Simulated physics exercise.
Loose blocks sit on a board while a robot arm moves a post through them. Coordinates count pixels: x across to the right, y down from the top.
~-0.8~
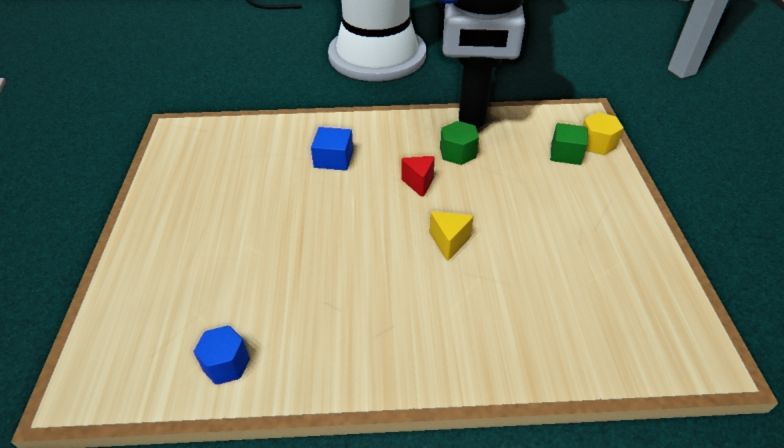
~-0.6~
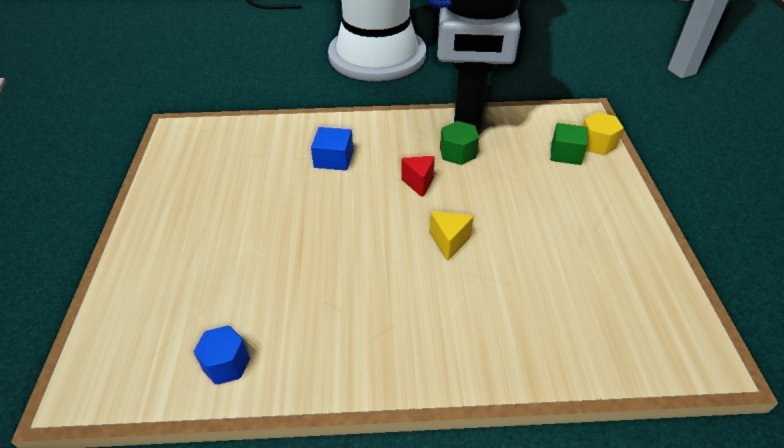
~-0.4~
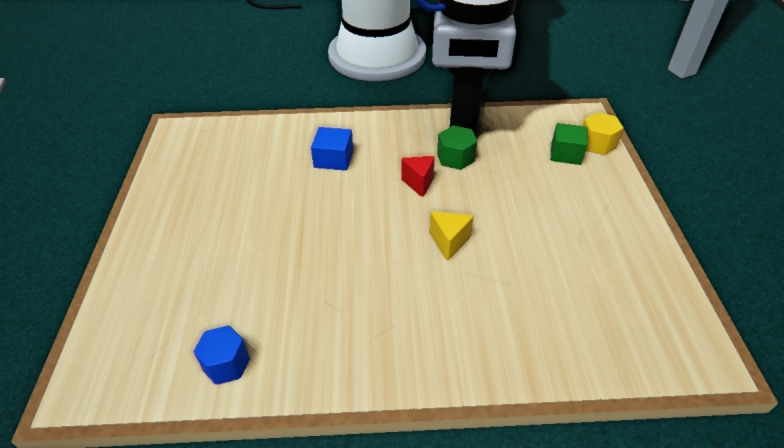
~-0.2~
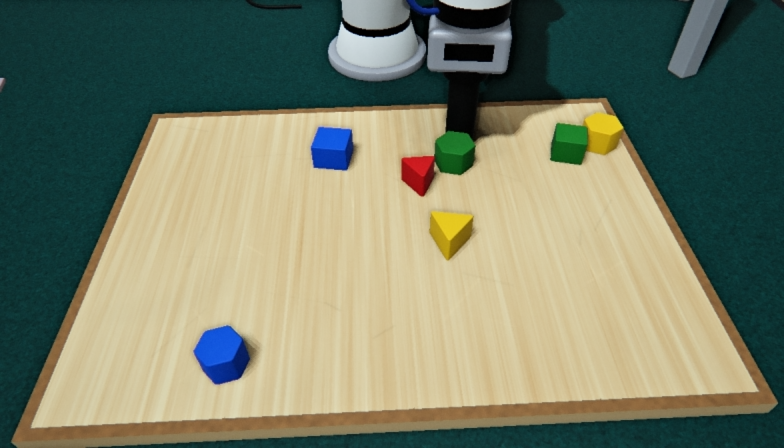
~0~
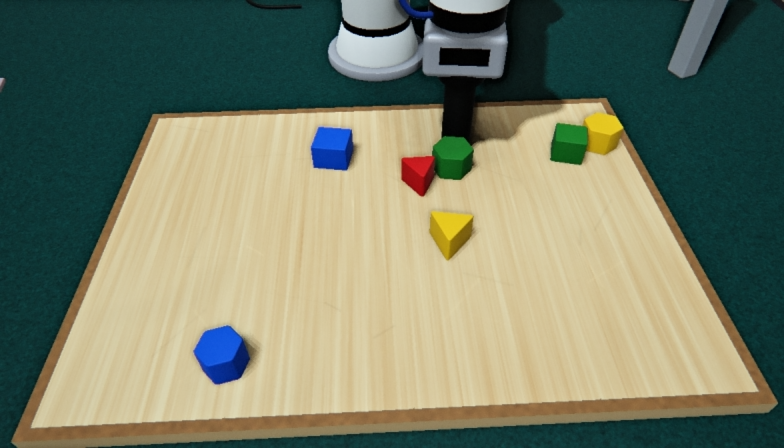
A robot arm moved its black post slightly left and toward the viewer, nudging the green hexagon a short way down the board to beside the red triangle, while the other blocks stayed still.
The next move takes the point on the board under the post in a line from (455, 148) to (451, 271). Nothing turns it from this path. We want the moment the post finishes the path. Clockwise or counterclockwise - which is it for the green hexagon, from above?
Looking down on the board, it turns clockwise.
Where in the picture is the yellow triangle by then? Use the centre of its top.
Somewhere near (451, 284).
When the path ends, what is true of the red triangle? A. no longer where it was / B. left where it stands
The answer is A.
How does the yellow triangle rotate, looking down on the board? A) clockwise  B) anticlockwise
That would be B.
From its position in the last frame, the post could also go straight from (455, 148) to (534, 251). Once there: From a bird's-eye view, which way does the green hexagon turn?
Looking from above, the answer is clockwise.
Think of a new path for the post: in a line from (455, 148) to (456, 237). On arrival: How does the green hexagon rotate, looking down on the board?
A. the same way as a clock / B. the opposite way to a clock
(A)
On the path given first. One third of the way, post at (454, 176); red triangle at (408, 170), turned 55° clockwise; green hexagon at (447, 185), turned 15° clockwise.
Two thirds of the way, post at (453, 217); red triangle at (408, 170), turned 55° clockwise; yellow triangle at (452, 250), turned 25° anticlockwise; green hexagon at (435, 226), turned 35° clockwise.
At the end, post at (452, 264); red triangle at (408, 170), turned 55° clockwise; yellow triangle at (451, 284), turned 45° anticlockwise; green hexagon at (415, 264), turned 75° clockwise.
